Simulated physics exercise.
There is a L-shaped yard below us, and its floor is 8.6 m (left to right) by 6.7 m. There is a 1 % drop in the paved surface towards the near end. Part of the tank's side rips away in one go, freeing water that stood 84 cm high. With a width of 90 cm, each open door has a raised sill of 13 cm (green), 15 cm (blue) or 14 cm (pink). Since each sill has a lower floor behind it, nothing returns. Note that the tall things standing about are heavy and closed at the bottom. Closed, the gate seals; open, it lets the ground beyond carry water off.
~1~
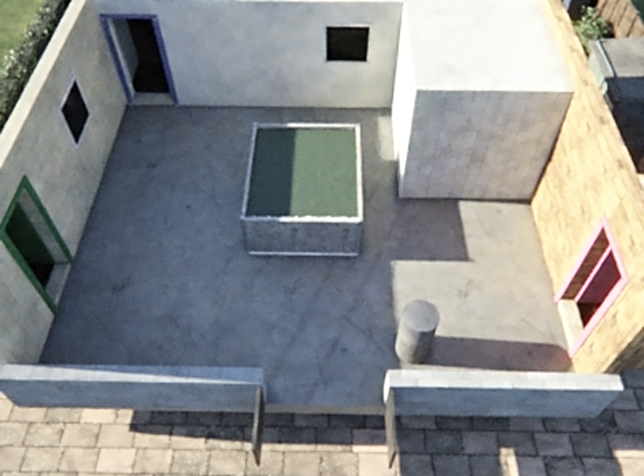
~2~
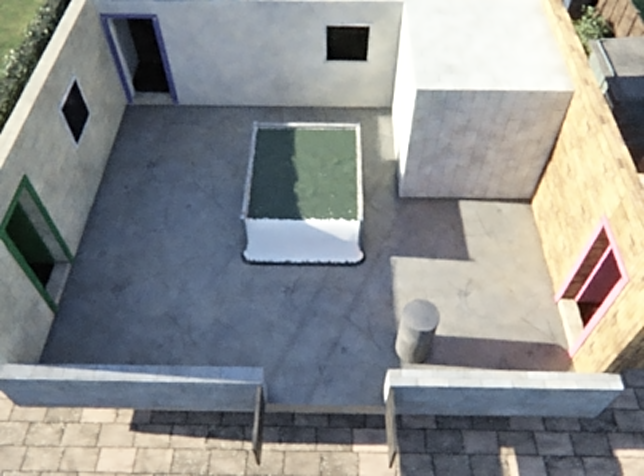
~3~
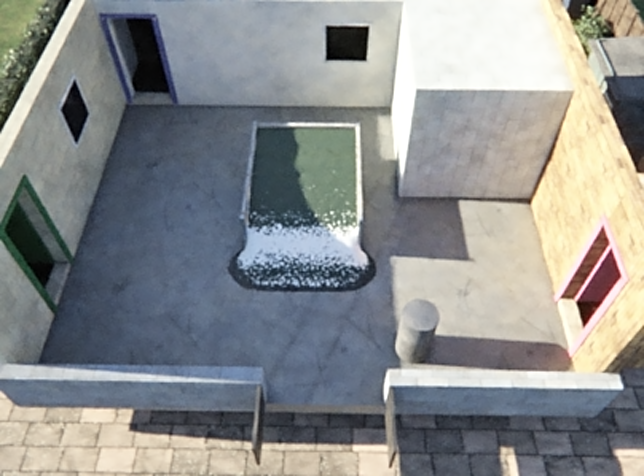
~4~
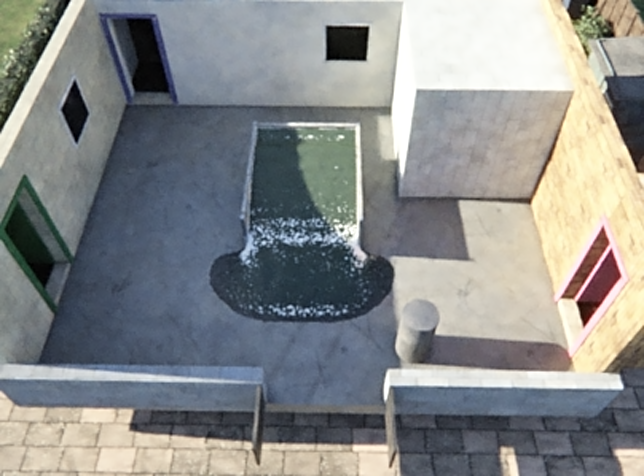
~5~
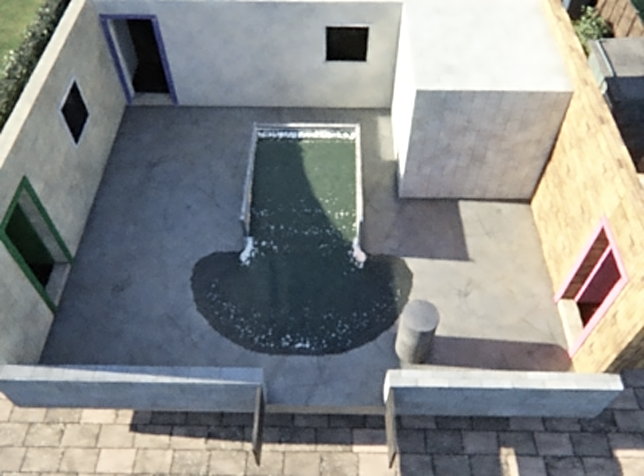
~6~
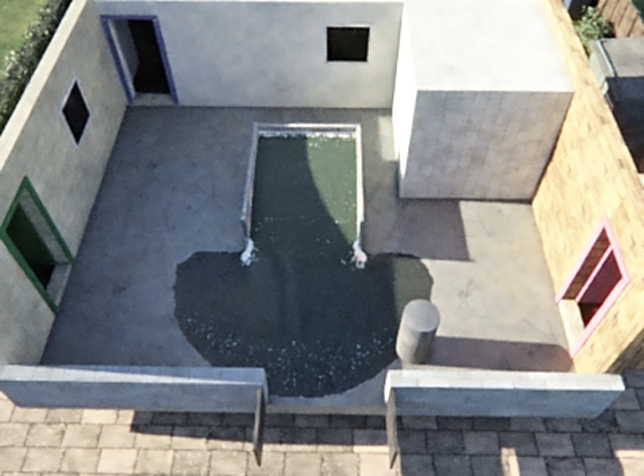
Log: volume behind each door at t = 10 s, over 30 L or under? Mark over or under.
Green door: Under; blue door: Under; pink door: Under.
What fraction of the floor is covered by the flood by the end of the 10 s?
Wet share: About 100 %.
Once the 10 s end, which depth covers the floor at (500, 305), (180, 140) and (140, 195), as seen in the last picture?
The depths come out at 3, 6 and 2 centimetres, in the order listed.
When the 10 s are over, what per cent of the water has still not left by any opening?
I'd put it at some 50 percent still there.
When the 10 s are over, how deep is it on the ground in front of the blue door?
Some 4.5 centimetres of depth.
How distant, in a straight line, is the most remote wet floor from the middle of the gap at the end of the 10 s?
About 5.8 m out.
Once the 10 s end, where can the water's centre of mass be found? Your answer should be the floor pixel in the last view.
Balance point at about (278, 234).
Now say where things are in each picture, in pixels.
The tank at (304, 172) is whole and still, 84 cm deep, in the first frame.
The front is at (363, 255), 1.1 m from the gap at (303, 241); 0.4 m2 of floor is under water; 84 cm left at the back of the tank, in the second frame.
Water pours out at (303, 242) and has run 1.3 m, to (370, 274); deepest outside 40 cm, 84 cm at the tank's back, in the third frame.
The front is at (216, 283), 1.7 m from the gap at (303, 243); 3.5 m2 of floor is under water; 82 cm left at the back of the tank, in the fourth frame.
The front is at (376, 332), 2.1 m from the gap at (303, 244); 5.8 m2 of floor is under water; 73 cm left at the back of the tank, in the fifth frame.
Water pours out at (303, 245) and has run 2.7 m, to (321, 390); deepest outside 37 cm, 70 cm at the tank's back, in the sixth frame.
A moment later water covers 30 % of the floor and is deepest (42 cm) near (240, 389); green door not reached, blue door not reached, pink door not reached.
Soon after water covers 35 % of the floor and is deepest (44 cm) near (32, 386); green door not reached, blue door not reached, pink door not reached.
Next water covers 45 % of the floor and is deepest (32 cm) near (44, 386); green door 15 cm at the sill, 0 L in, blue door not reached, pink door 16 cm at the sill, 4 L in.
Later on water covers 80 % of the floor and is deepest (14 cm) near (44, 386); green door 9 cm at the sill, 4 L in, blue door 11 cm at the sill, 0 L in, pink door 7 cm at the sill, 7 L in.
At the end water covers 100 % of the floor and is deepest (8 cm) near (386, 148); green door 4 cm at the sill, 4 L in, blue door 5 cm at the sill, 0 L in, pink door 4 cm at the sill, 7 L in.
